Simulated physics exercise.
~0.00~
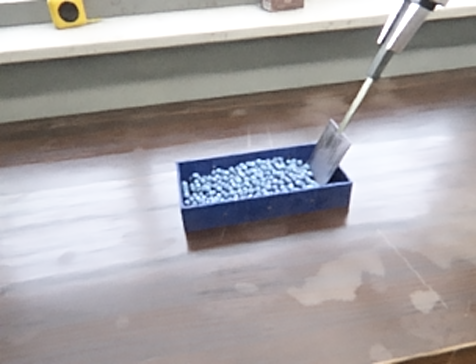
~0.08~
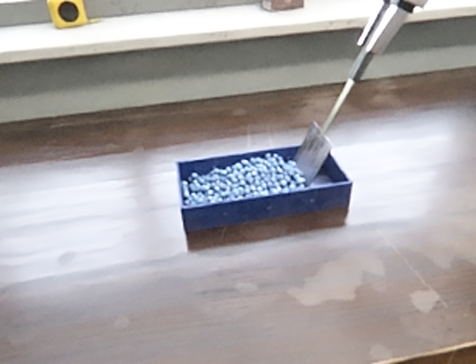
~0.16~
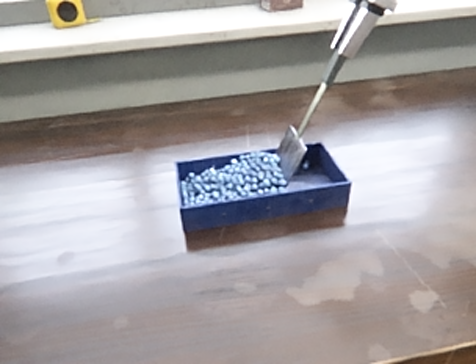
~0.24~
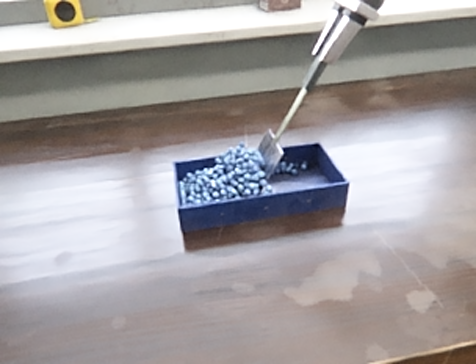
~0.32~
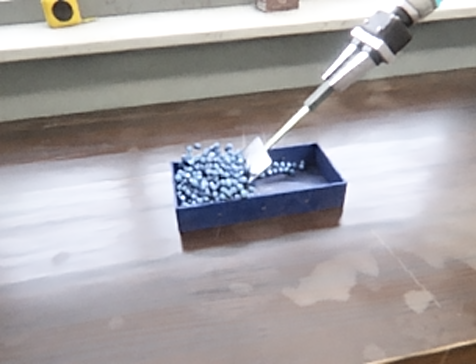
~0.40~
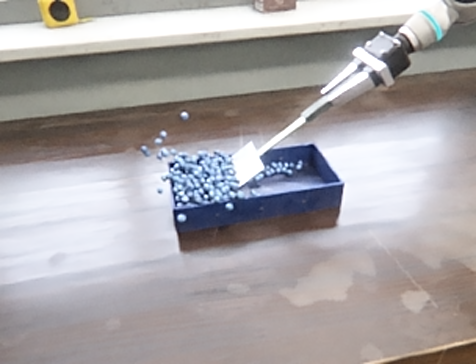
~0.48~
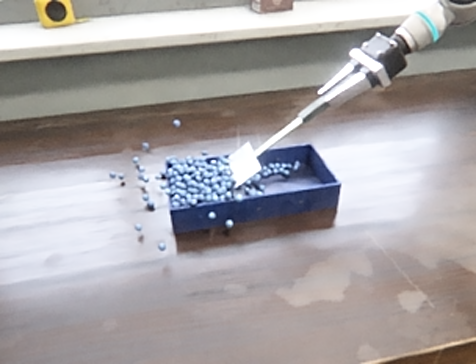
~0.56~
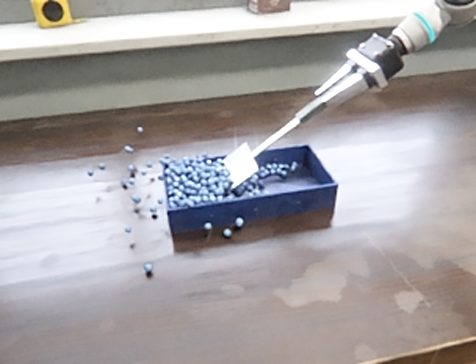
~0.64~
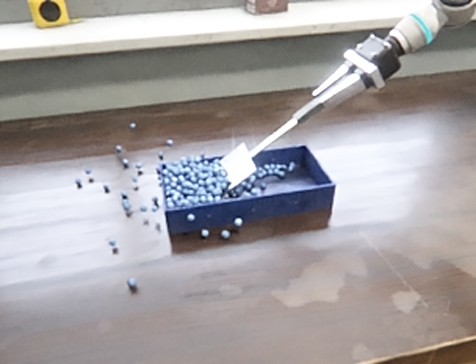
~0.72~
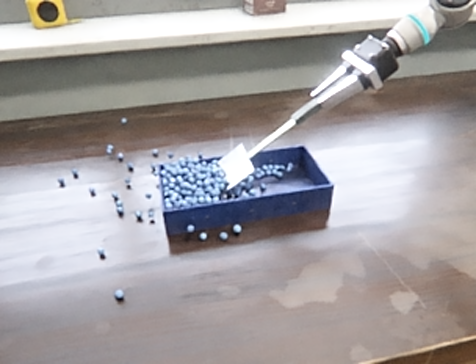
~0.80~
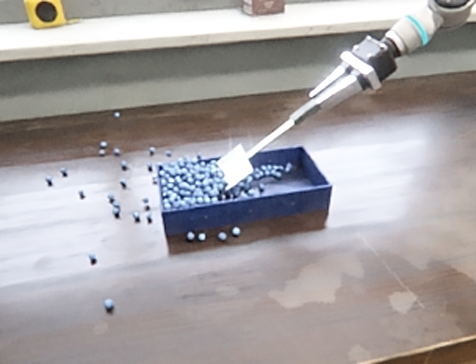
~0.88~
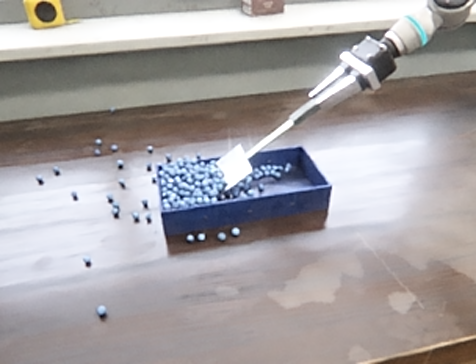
On a brown tabletop, a robot arm's spatula pushes blue beads left in a tray, spilling some over while most stay inside.
